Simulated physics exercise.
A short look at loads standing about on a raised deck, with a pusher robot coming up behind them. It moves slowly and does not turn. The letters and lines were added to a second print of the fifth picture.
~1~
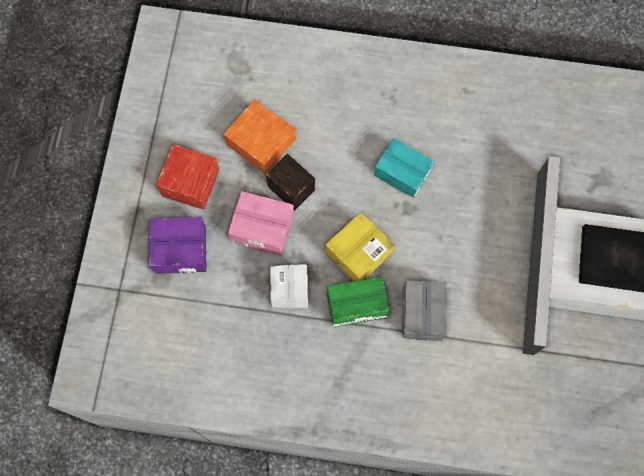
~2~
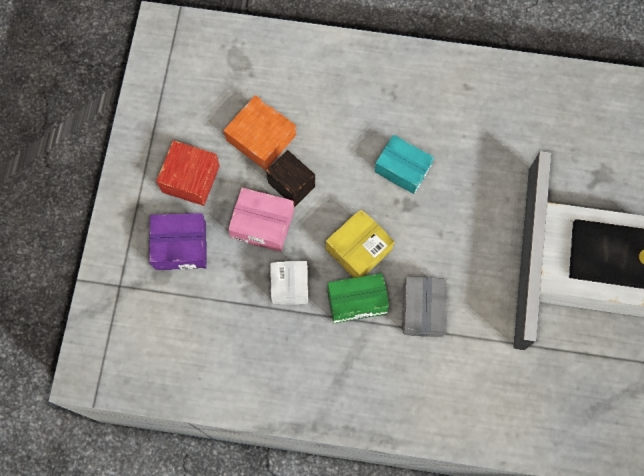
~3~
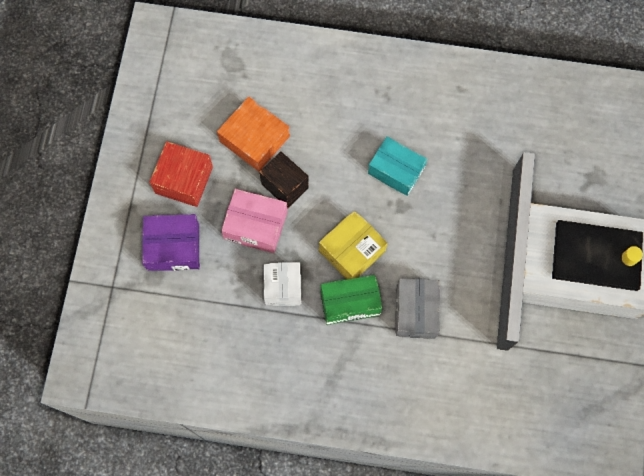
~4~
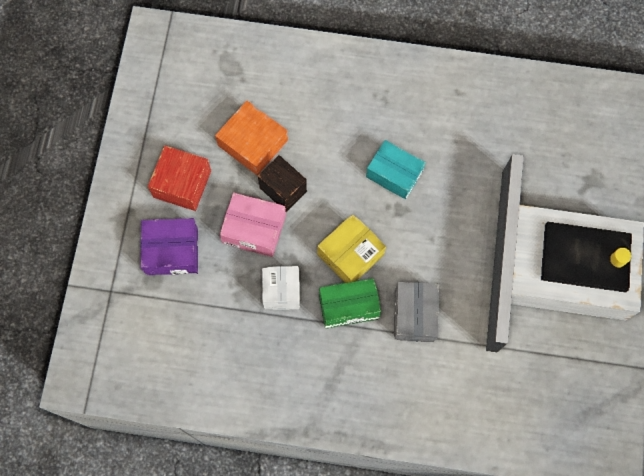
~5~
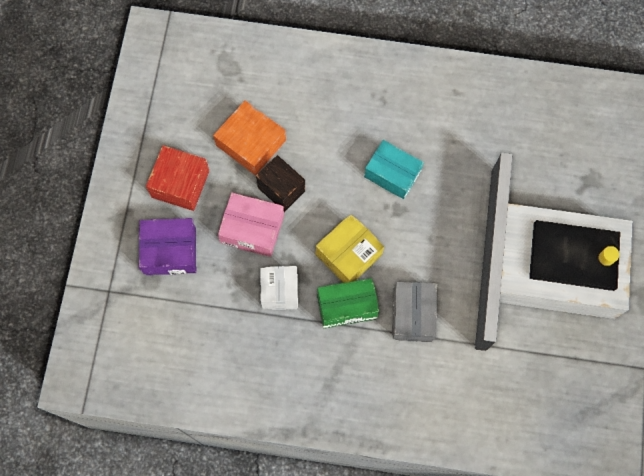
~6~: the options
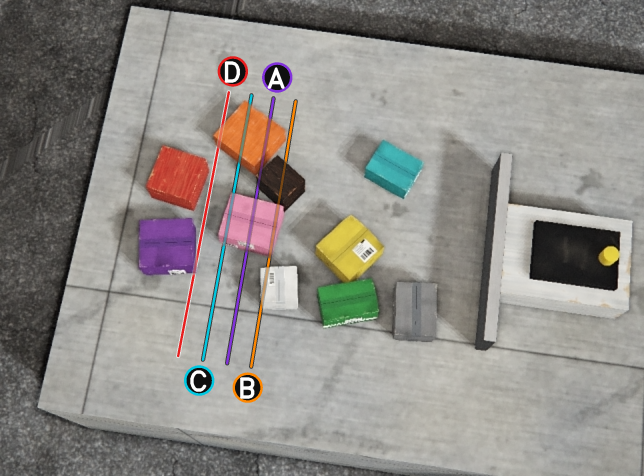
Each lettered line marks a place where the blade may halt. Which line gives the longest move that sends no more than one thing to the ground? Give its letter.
No second one falls up to D.
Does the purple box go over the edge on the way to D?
By then, yes.
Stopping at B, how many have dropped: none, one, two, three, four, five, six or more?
By then, none.
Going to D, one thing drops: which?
The purple box goes over.
On the copy, A at (251, 225); B at (274, 228); C at (228, 221); D at (205, 218).
On D. First, robot (461, 239); grey box (355, 303); green parcel (307, 295).
Then, robot (354, 224); purple box (129, 231); red crate (171, 174).
Finally, robot (273, 212); purple box over the edge; white parcel (78, 259); one fallen.
By contrast, A is within the limit but short; B is within the limit but short; C is within the limit but short.
